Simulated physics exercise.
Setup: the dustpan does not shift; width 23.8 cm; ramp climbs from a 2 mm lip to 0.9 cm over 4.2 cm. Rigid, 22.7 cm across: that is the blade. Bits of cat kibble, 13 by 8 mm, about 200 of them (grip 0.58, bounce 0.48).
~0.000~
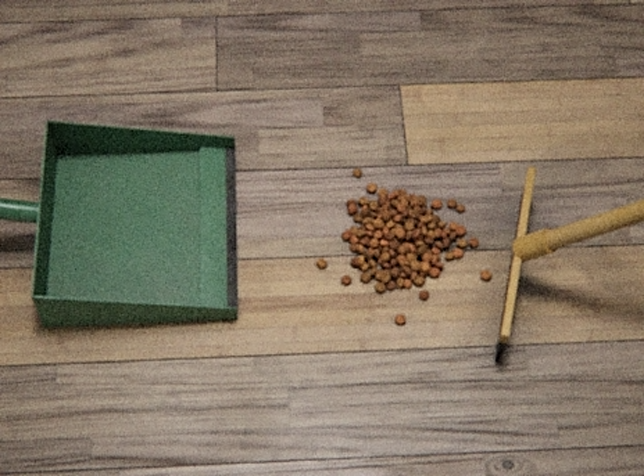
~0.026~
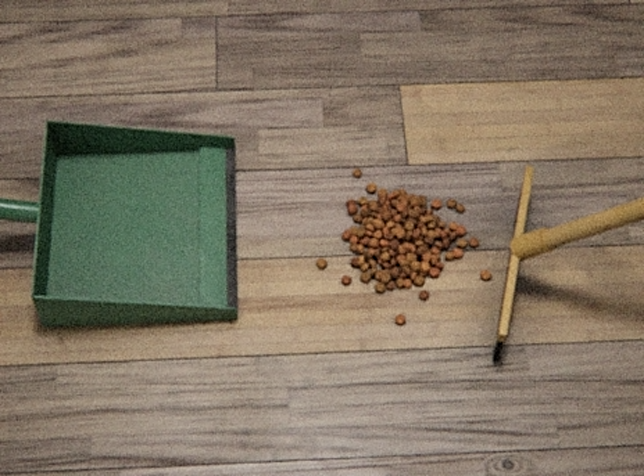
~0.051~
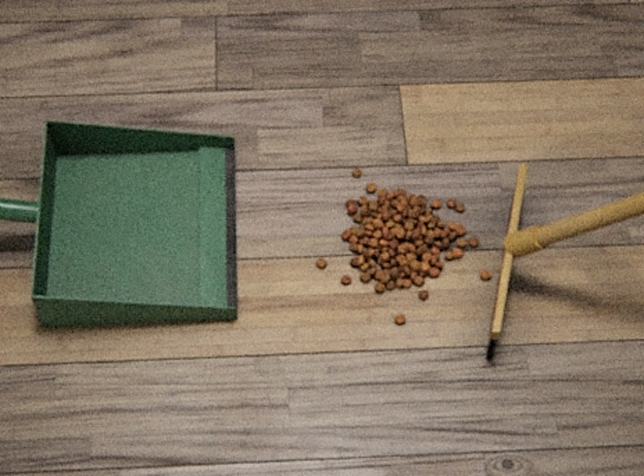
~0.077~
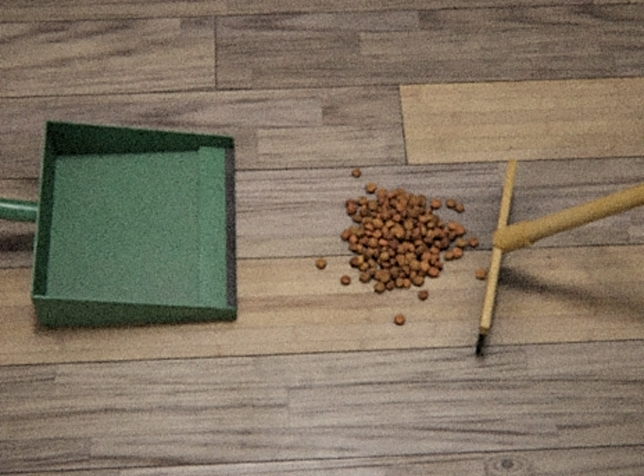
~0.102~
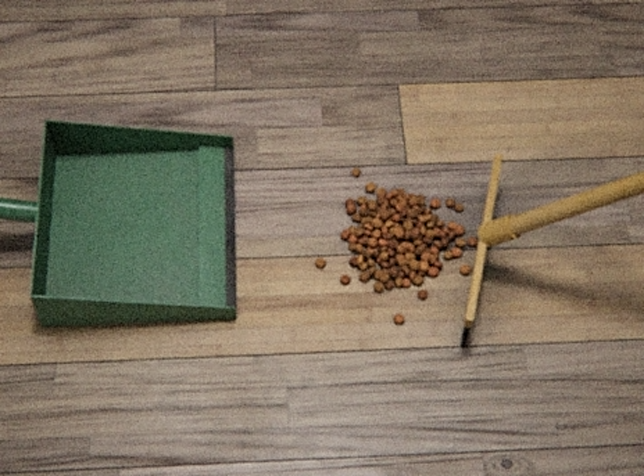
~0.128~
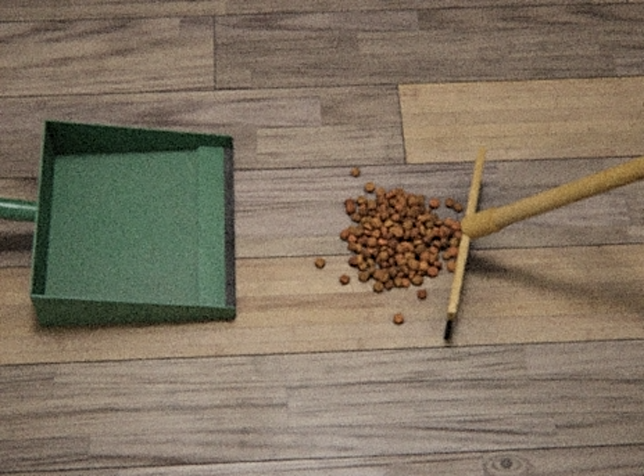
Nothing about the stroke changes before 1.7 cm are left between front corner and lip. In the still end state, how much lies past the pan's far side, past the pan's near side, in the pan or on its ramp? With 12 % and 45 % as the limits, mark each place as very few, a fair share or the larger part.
My call: Far side: A fair share; near side: Very few; pan: A fair share.
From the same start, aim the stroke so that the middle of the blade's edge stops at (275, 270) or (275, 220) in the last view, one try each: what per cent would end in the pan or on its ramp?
Some 15 per cent on the first try, 25 per cent on the second.
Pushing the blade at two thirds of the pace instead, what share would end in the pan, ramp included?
I'd put it at roughly 20 per cent.
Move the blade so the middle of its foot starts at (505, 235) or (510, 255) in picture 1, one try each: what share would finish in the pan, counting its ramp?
Around 20 percent, then around 30 percent.
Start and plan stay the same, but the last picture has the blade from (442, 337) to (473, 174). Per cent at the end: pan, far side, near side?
Pan 20; far 5; near 0.
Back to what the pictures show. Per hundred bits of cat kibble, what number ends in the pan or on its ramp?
Share at rest: Approx. 25 per cent.
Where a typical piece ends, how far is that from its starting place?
Median shift: Approx. 22 cm.
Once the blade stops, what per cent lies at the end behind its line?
Estimate: Near 10 %.
After 0.30 s, middle of the blade 15 cm from the lip; 0 % over the lip, far side 0 %, near side 0 %.
After 0.41 s, middle of the blade 8 cm from the lip; 0 % over the lip, far side 10 %, near side 0 %.
After 0.65 s, middle of the blade 5 cm from the lip; 25 % over the lip, far side 20 %, near side 0 %.
At rest (1.0 s), far side 20 %, near side 0 %, pan 25 %, in front of the lip or behind the blade 55 %.
